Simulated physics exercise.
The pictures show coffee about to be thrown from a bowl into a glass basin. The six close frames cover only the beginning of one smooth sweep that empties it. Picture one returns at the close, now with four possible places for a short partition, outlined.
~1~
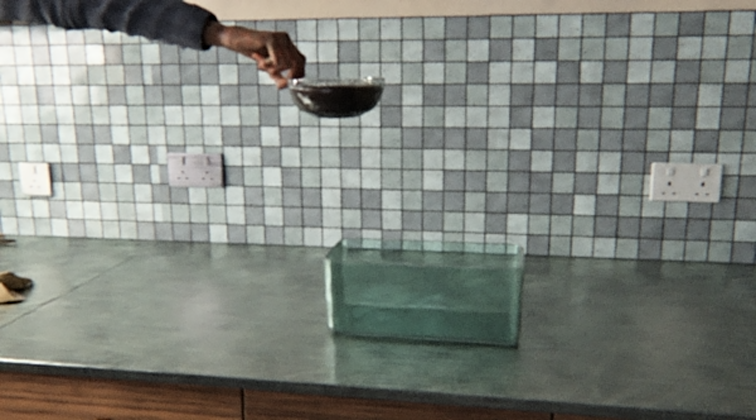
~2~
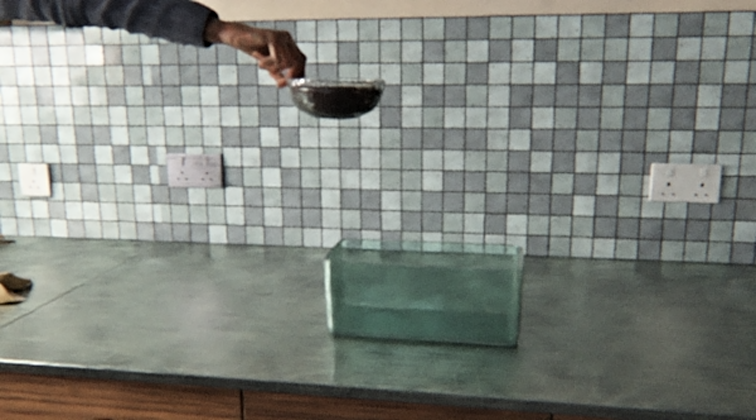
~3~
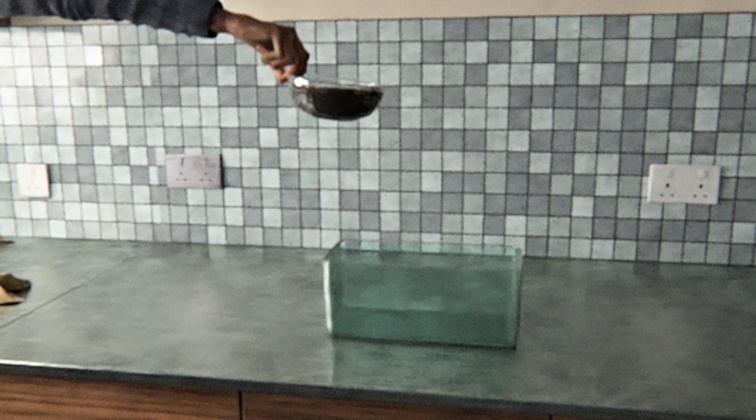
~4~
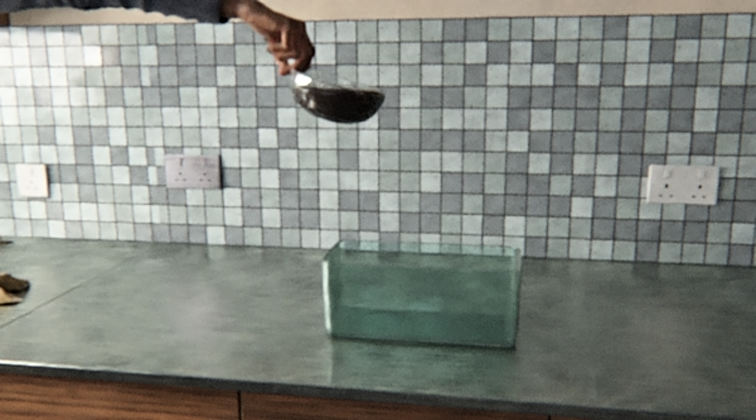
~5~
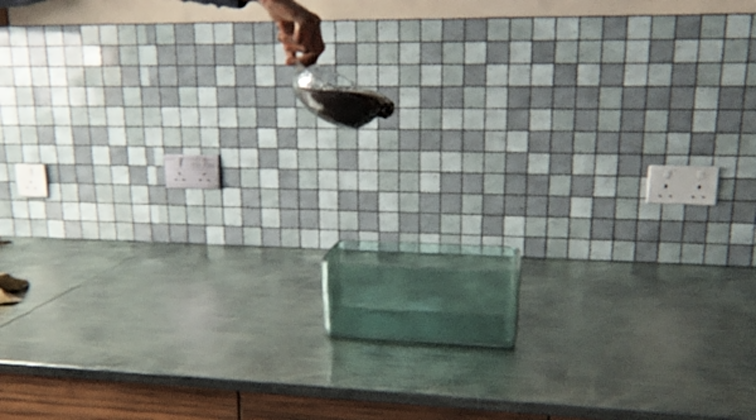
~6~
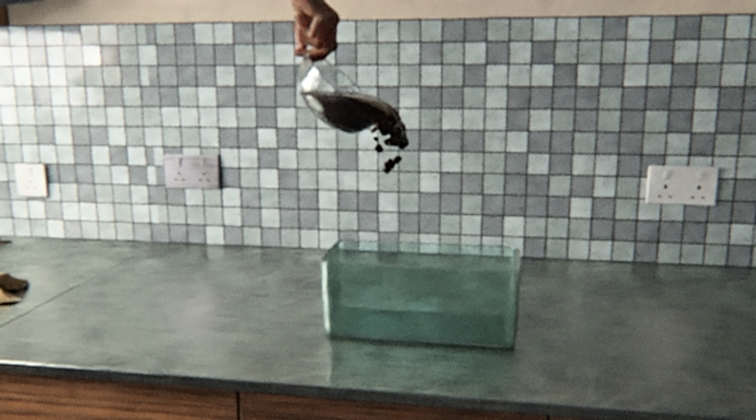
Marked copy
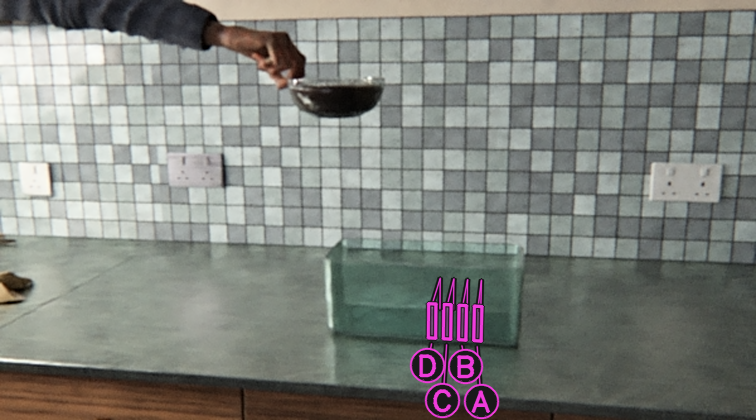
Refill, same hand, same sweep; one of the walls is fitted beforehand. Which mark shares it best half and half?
D is best.
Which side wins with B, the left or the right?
More ends on the left.
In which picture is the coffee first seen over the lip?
Picture 4.
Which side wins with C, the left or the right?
The left side.
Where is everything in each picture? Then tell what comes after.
The first frame shows upright, lip at (382, 78); basin from (328, 331) to (520, 343); nothing has left yet.
The second frame shows upright, lip at (382, 80); nothing has left yet.
The third frame shows tipped about 8°, lip at (383, 86); nothing has left yet.
The fourth frame shows tipped about 17°, lip at (383, 95); coffee is over the lip, down to (383, 95).
The fifth frame shows tipped about 29°, lip at (382, 106); coffee is over the lip, down to (387, 116).
The sixth frame shows tipped about 43°, lip at (379, 118); coffee is over the lip, down to (389, 169).
On the marked copy, A at (477, 346); B at (461, 345); C at (446, 344); D at (431, 343).
With A, about 93 % ends left of the wall and 5 % right of it; 3 % is lost outside.
With B, about 95 % ends left of the wall and 2 % right of it; 3 % is lost outside.
With C, about 79 % ends left of the wall and 18 % right of it; 3 % is lost outside.
With D, about 51 % ends left of the wall and 47 % right of it; 3 % is lost outside.
